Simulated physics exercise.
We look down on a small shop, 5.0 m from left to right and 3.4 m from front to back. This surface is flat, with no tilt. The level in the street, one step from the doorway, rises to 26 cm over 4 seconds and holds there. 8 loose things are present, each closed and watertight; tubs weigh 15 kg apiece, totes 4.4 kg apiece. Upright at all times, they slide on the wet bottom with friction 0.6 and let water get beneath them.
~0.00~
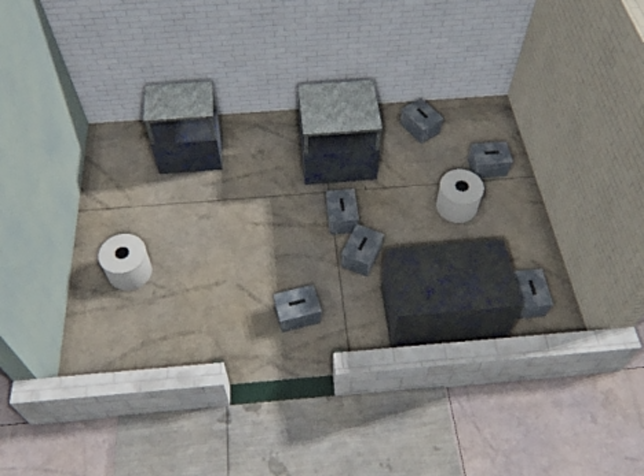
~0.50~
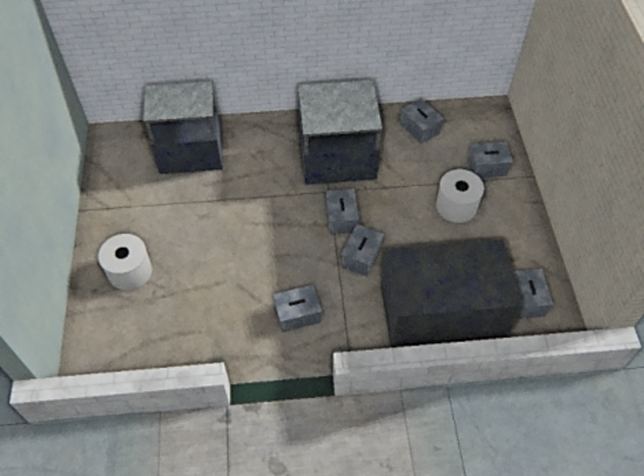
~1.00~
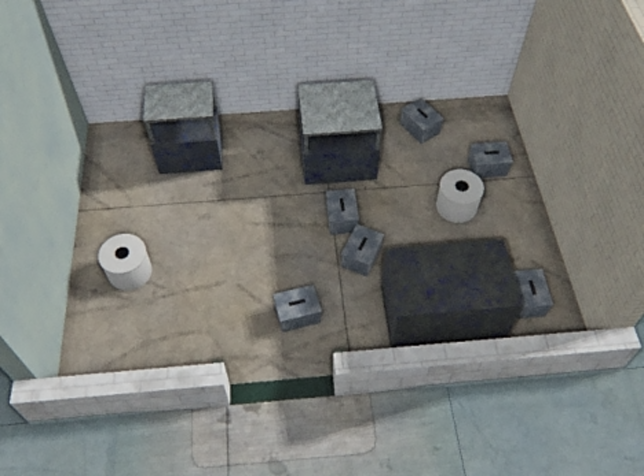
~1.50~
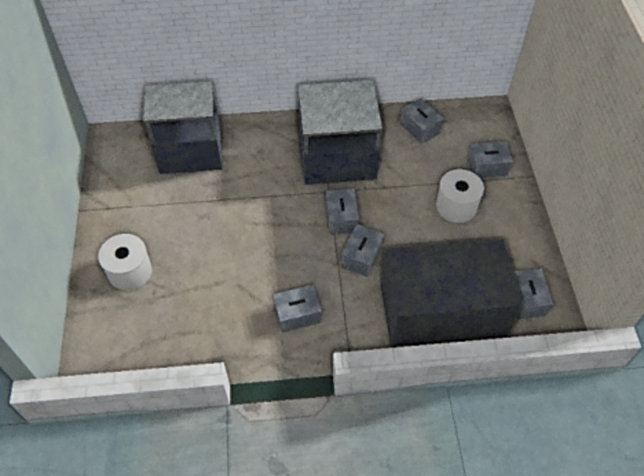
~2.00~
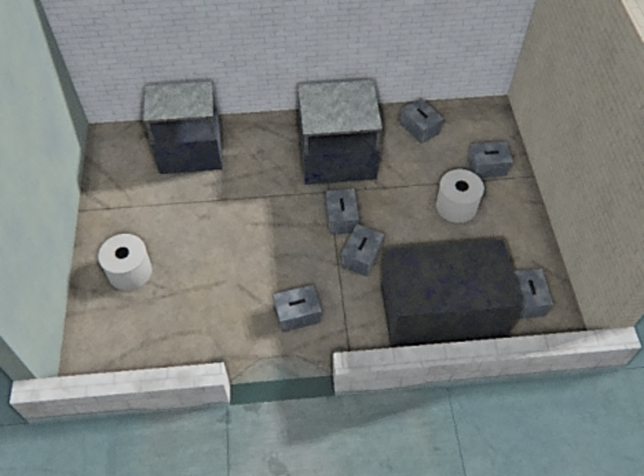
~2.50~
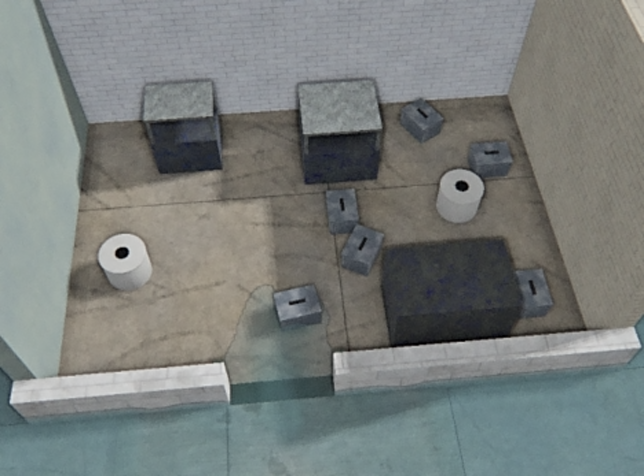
Teal water spreads over the pale pavement in front of a small shop, seen from above by a still camera, closing in on the doorway gap between two low white walls. Inside on the brown floor sit two white tubs, grey slotted totes, two grey-topped blocks at the back and a dark block at right. The water then crosses the sill and fans thinly inside, reaching a tote, while the objects stay put.
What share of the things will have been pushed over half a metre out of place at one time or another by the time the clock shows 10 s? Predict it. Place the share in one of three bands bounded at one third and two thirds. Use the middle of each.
The portion should come out one third up to two thirds.
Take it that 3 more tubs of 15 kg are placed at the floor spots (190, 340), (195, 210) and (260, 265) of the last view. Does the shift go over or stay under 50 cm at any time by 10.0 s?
In that order: Under, past it, past it.
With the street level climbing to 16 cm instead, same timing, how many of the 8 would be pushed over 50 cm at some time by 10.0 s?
In that case 4 of them.
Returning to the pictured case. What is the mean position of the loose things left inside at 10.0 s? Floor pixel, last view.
They're centred close to (414, 231).
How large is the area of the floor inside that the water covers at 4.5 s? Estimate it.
I'd put it close to 8.0 m2.
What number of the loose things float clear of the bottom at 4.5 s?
Count: 0.
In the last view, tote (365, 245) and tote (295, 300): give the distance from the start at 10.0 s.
100 cm, 250 cm.
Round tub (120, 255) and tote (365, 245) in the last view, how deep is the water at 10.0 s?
Some 7 cm at the first, some 6 cm at the second.
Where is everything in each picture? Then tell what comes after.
In the first picture, a tote at (297, 303) rests on the ground; a tub at (122, 253) rests on the ground; water covers 0.0 m2; 0 of 8 have shifted.
In the second picture, a tote at (297, 303) rests on the ground; a tub at (122, 253), on the bottom; 0.0 m2 under water; 0 of 8 have shifted.
In the third picture, a tote at (297, 303) rests on the ground; a tub at (122, 253) rests on the ground; 0.0 m2 under water; 0 of 8 have shifted.
In the fourth picture, a tote at (297, 303) rests on the ground; a tub at (122, 253) rests on the ground; water covers 0.0 m2; 0 of 8 have shifted.
In the fifth picture, a tote at (297, 303) rests on the ground; a tub at (122, 253) rests on the ground; water covers 0.1 m2; 0 of 8 have shifted.
In the sixth picture, a tote at (297, 302), on the bottom; a tub at (122, 253), on the bottom; water covers 0.6 m2; 0 of 8 have shifted.
After 3.5 s 1 of 8 are over 50 cm from their spots; 0 afloat.
After 4.5 s 2 of 8 are over 50 cm from their spots; 0 afloat.
After 7.0 s 3 of 8 are over 50 cm from their spots; 3 afloat.
After 10.0 s 5 of 8 are over 50 cm from their spots, and 5 have been at some point; 6 afloat.
